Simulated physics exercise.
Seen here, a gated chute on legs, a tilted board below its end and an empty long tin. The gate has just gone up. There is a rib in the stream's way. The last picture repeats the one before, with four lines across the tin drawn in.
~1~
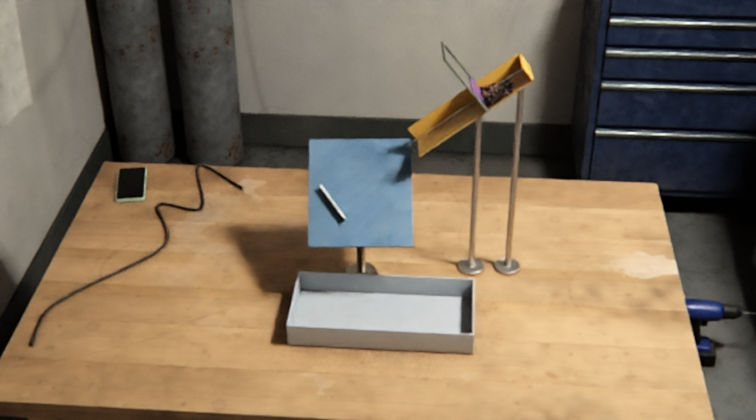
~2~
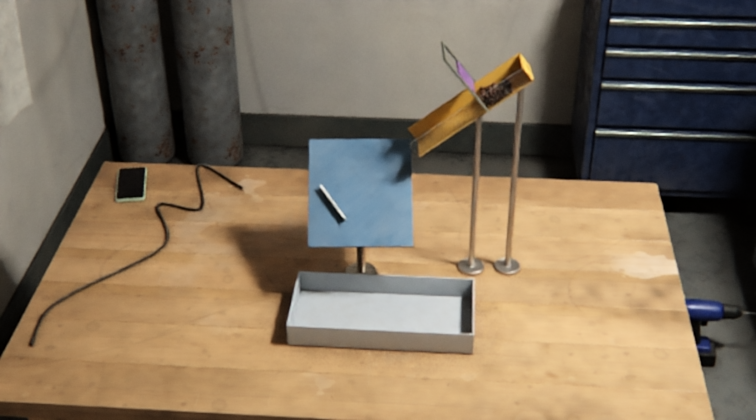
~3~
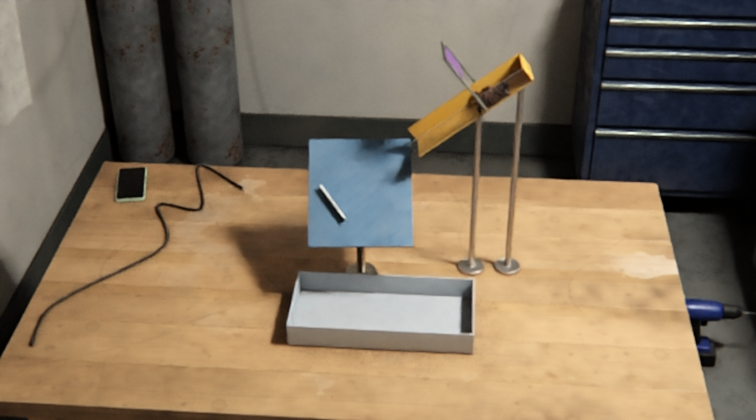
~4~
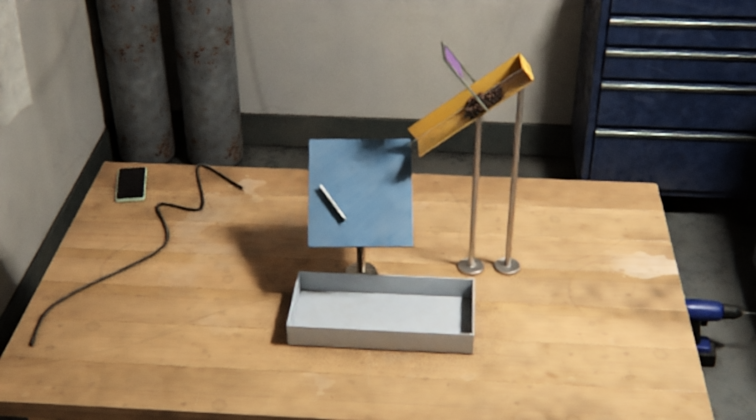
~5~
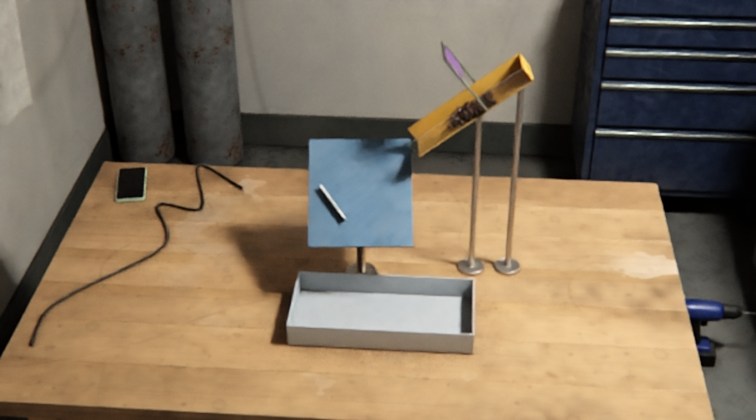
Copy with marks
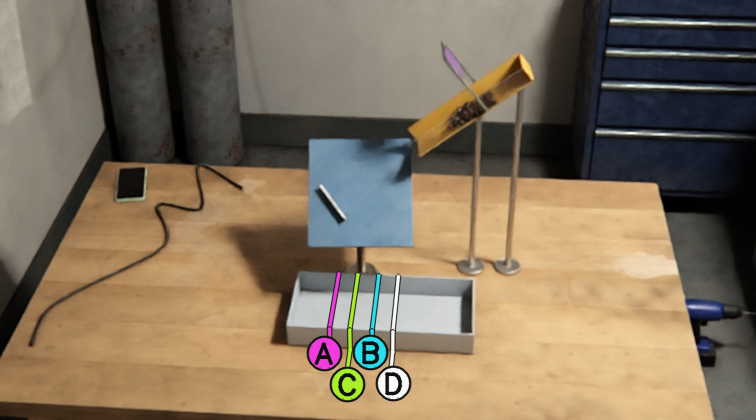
In the video, a purple gate rises on a raised yellow chute above a workbench, and a clump of small dark berries slides partway down the chute toward the left, above a tilted blue board and an empty grey tin.
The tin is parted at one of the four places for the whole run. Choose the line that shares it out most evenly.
C.
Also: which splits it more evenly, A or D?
Line A.
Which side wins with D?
More lands on the left.
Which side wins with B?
More lands on the left.
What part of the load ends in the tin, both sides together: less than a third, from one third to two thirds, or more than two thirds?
More than two thirds.
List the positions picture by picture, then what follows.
The first frame shows load behind the gate (495, 94), allspice berries; lip of the chute (419, 149), sloping fairly steeply.
The second frame shows middle of the board (360, 192), tilted fairly steeply; middle of its low edge (361, 246); of its high edge (360, 139).
The third frame shows front corners of the tin (287, 325) and (473, 334), empty; front of the load (479, 109).
The fourth frame shows middle of the load (481, 103); its front (465, 116), roughly a quarter of the way to the lip; rib from (320, 185) to (345, 218).
The fifth frame shows middle of the load (472, 107); its front (449, 127), roughly half of the way to the lip.
On the marked copy, line A crosses the front rim at (329, 327); line B crosses the front rim at (372, 329); line C crosses the front rim at (349, 328); line D crosses the front rim at (392, 330).
If A is chosen, of what is caught, roughly a quarter on the left of the divider, the larger part on the right.
If B is chosen, of what is caught, the larger part on the left of the divider, about a tenth on the right.
If C is chosen, of what is caught, roughly a third on the left of the divider, roughly two thirds on the right.
If D is chosen, of what is caught, every piece on the left of the divider, not one piece on the right.
